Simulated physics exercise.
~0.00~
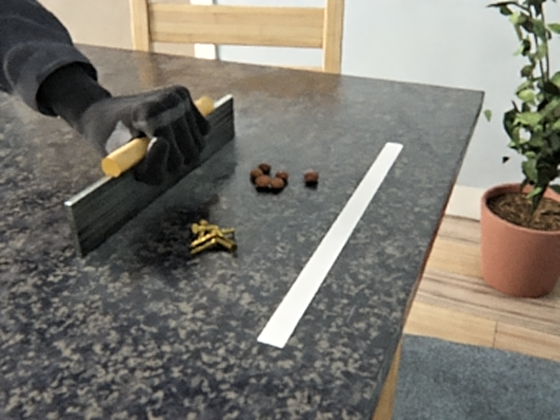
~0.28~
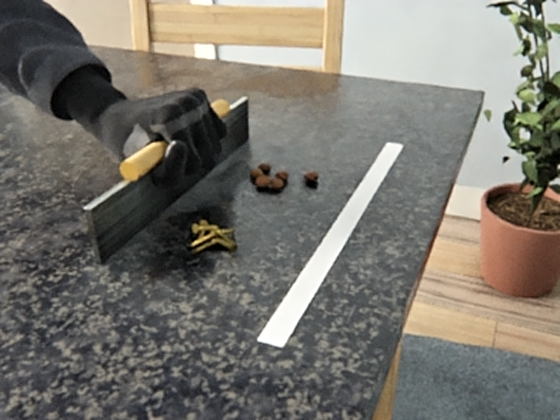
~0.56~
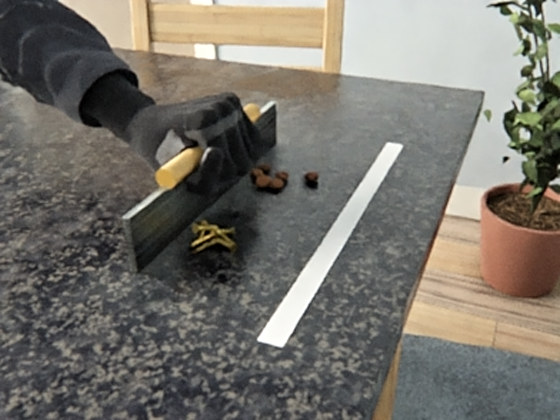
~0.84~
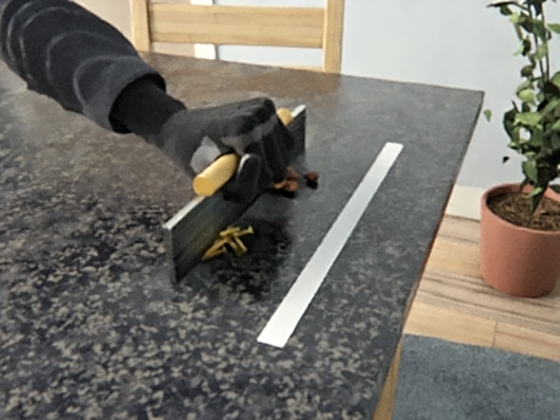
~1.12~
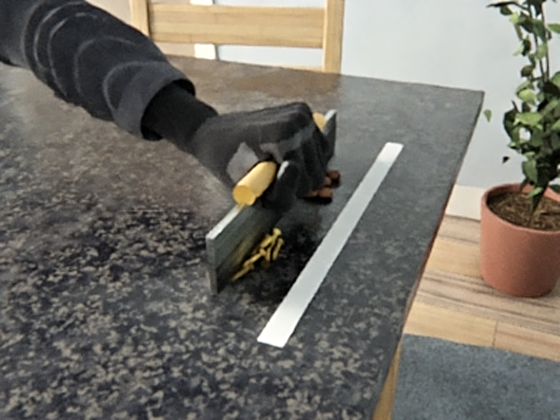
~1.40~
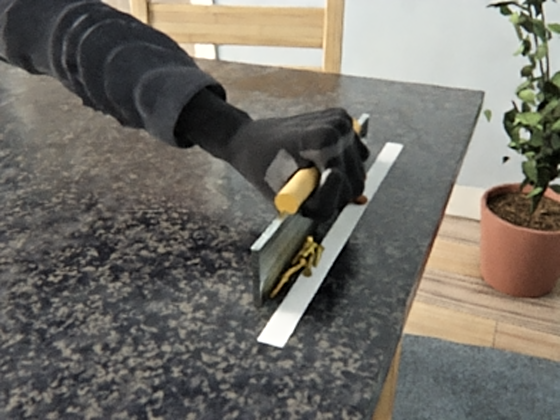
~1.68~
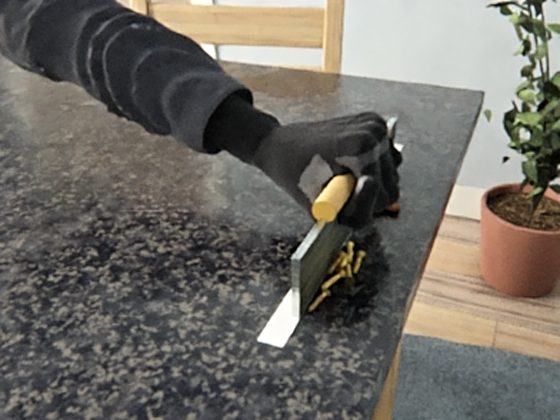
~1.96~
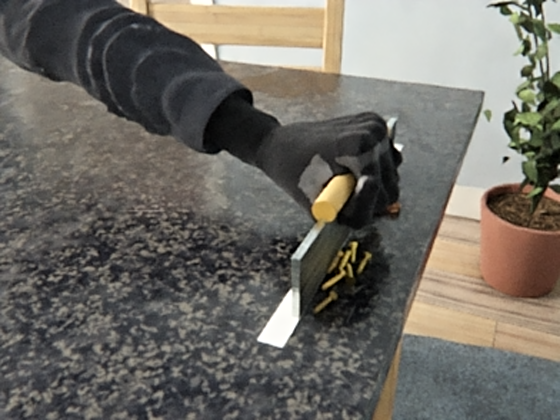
Black-gloved hand pushing a scraper rightward across a dark table, sweeping yellow screws and brown lumps along, then stopping at white tape.
